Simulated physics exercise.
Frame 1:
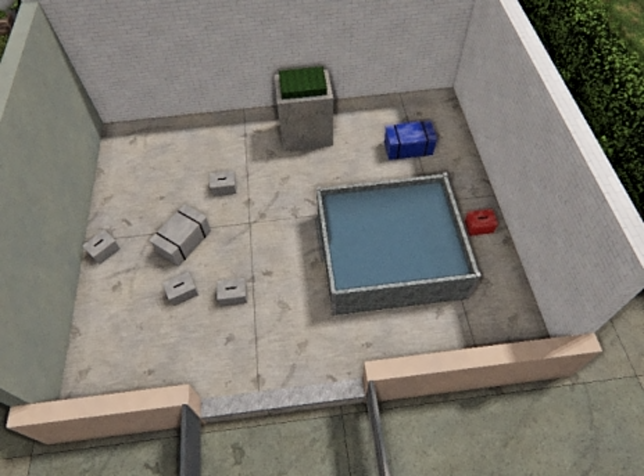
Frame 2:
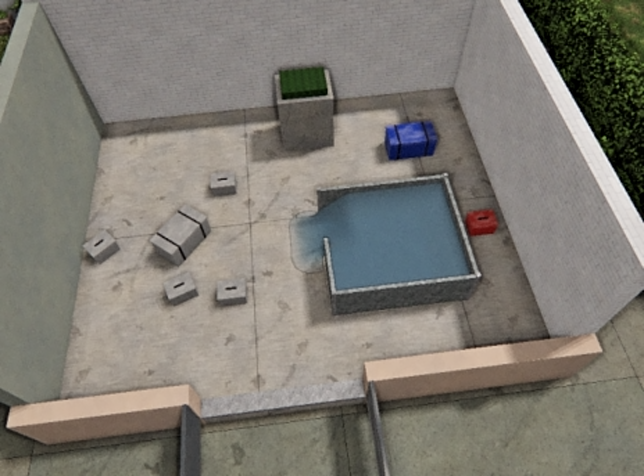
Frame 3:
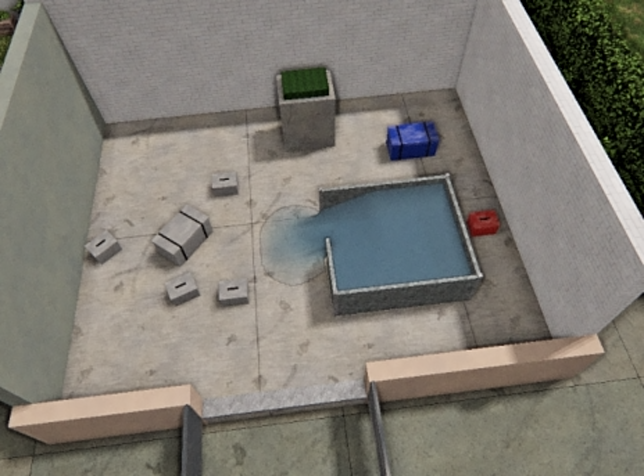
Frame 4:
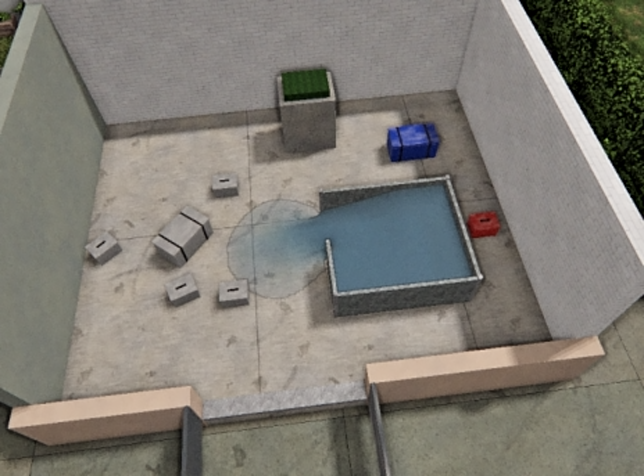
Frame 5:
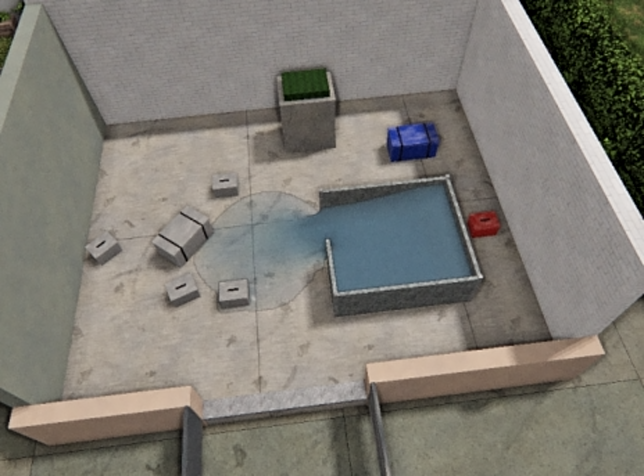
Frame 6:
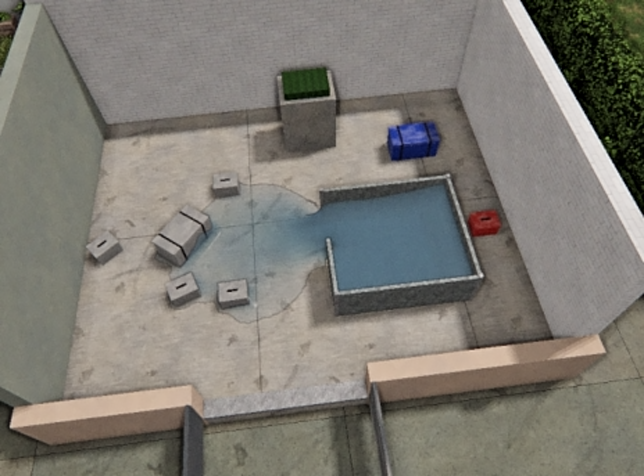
Water pours through a gap in the pool's left wall and spreads across the yard.
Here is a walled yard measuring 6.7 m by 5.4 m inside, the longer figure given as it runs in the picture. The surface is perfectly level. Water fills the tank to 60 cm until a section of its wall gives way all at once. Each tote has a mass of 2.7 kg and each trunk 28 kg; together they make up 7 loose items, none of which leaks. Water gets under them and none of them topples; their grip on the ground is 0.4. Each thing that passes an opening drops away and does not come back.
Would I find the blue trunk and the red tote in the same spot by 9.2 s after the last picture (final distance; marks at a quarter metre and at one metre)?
Final distance check: The blue trunk remains essentially put and the red tote remains essentially put.
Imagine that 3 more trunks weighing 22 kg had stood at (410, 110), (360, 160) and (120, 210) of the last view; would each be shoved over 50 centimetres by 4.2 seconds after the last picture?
Within it, within it, beyond it.
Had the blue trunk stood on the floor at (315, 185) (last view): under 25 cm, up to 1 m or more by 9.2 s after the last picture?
Outcome: It sits still.
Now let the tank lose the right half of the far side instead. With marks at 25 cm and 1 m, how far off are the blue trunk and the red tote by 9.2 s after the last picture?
Then the blue trunk goes a great distance and the red tote goes a great distance.
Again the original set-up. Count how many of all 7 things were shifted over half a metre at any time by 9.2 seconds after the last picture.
I count 5.
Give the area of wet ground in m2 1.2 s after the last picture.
I'd put it close to 20 m2.
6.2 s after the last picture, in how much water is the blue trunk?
Roughly 1 cm at that moment.
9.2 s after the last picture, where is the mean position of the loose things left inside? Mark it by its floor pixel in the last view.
The centre sits near (341, 211).
Then, 1.2 s after the last picture the blue trunk is near (414, 133), 0.0 m from its start, aground; the red tote is near (486, 219), 0.0 m from its start, aground; 0 of 7 are out; 2 afloat.
Then, 3.8 s after the last picture the blue trunk is near (414, 133), 0.0 m from its start, aground; the red tote is near (486, 219), 0.0 m from its start, aground; 0 of 7 are out; 4 afloat.
Then, 6.2 s after the last picture the blue trunk is near (414, 133), 0.0 m from its start, aground; the red tote is near (486, 219), 0.0 m from its start, aground; 0 of 7 are out; 5 afloat.
Then, 9.2 s after the last picture the blue trunk is near (414, 133), 0.0 m from its start, aground; the red tote is near (486, 219), 0.0 m from its start, aground; 0 of 7 are out; 4 afloat.
